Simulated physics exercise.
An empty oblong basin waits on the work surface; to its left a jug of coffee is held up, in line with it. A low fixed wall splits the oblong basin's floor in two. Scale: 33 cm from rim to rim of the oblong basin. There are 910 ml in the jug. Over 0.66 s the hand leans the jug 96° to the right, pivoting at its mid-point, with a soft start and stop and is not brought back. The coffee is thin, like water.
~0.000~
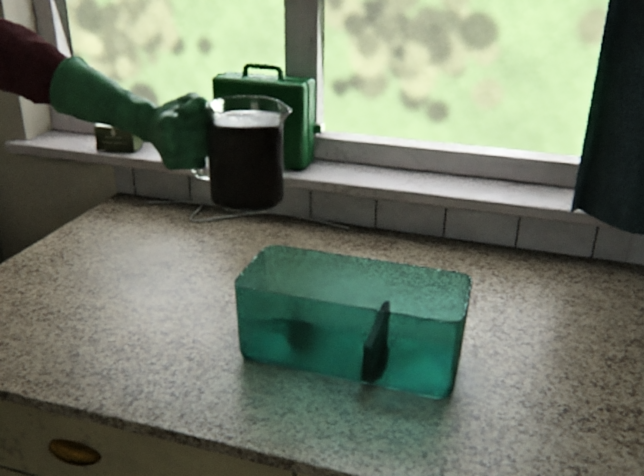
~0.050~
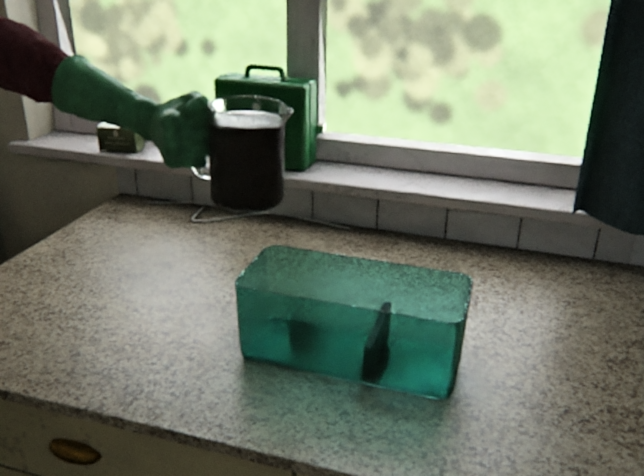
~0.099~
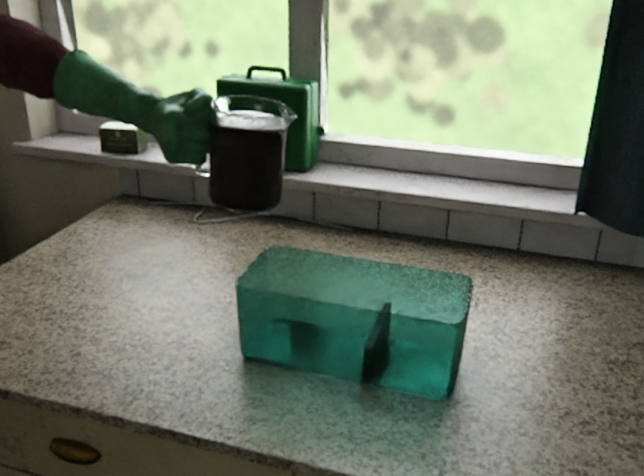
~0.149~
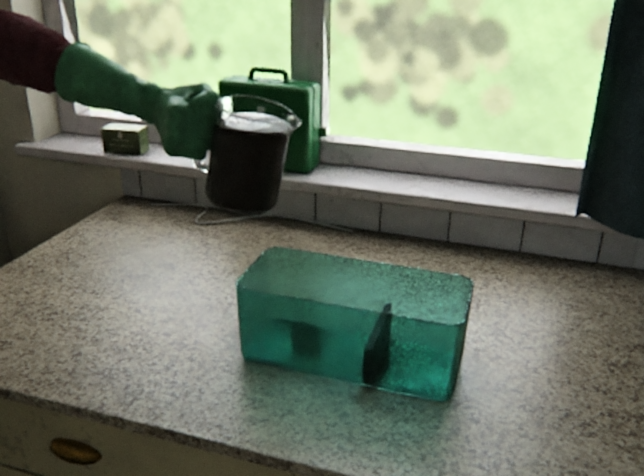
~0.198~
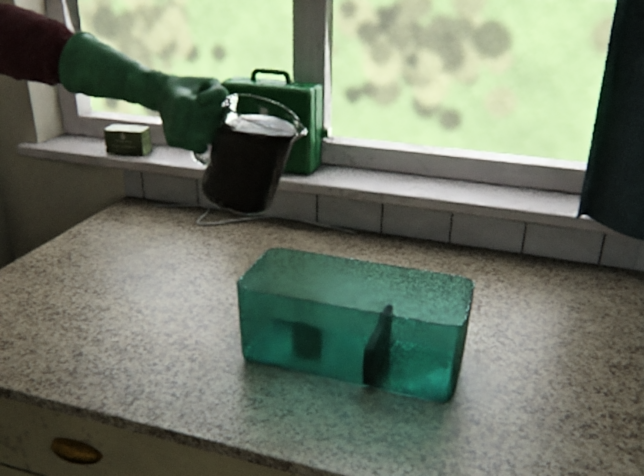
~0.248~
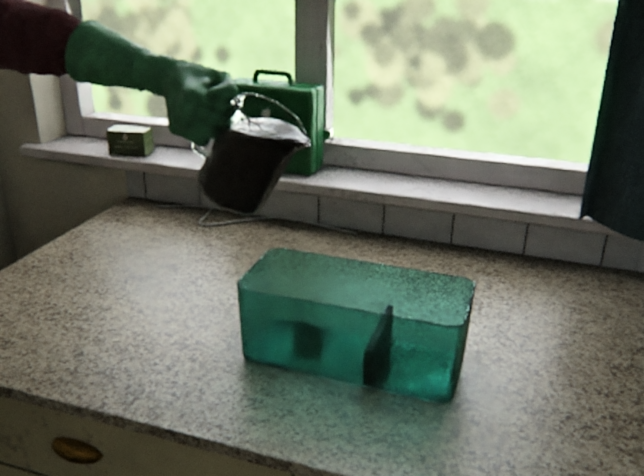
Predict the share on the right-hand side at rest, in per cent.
About 3 per cent.
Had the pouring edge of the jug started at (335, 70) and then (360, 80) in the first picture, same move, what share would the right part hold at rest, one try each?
In turn about 90 and 65 per cent.
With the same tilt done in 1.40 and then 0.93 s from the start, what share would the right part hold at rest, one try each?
First 0, then 0 per cent.
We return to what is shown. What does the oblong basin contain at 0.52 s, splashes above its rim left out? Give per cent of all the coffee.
Some 6 per cent.
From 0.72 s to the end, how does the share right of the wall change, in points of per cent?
The share moves up, by some 3 per cent.
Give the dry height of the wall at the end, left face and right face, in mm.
Left about 26 mm, right about 58 mm.
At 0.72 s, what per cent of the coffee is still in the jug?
Some 34 per cent.
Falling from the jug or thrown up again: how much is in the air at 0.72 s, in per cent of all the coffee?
Near 26 in a hundred.
By 0.52 s the tilt is 86° and 72 per cent is still to pour, 6 is left of the wall and 0 right of it.
By 0.72 s the tilt is 96° and 33 per cent is still to pour, 42 is left of the wall and 0 right of it.
By 0.93 s the tilt is 96° and 13 per cent is still to pour, 73 is left of the wall and 2 right of it.
By 1.16 s the tilt is 96° and 5 per cent is still to pour, 85 is left of the wall and 2 right of it.
At rest 93 per cent lies left of the wall, 3 right of it and 4 outside.
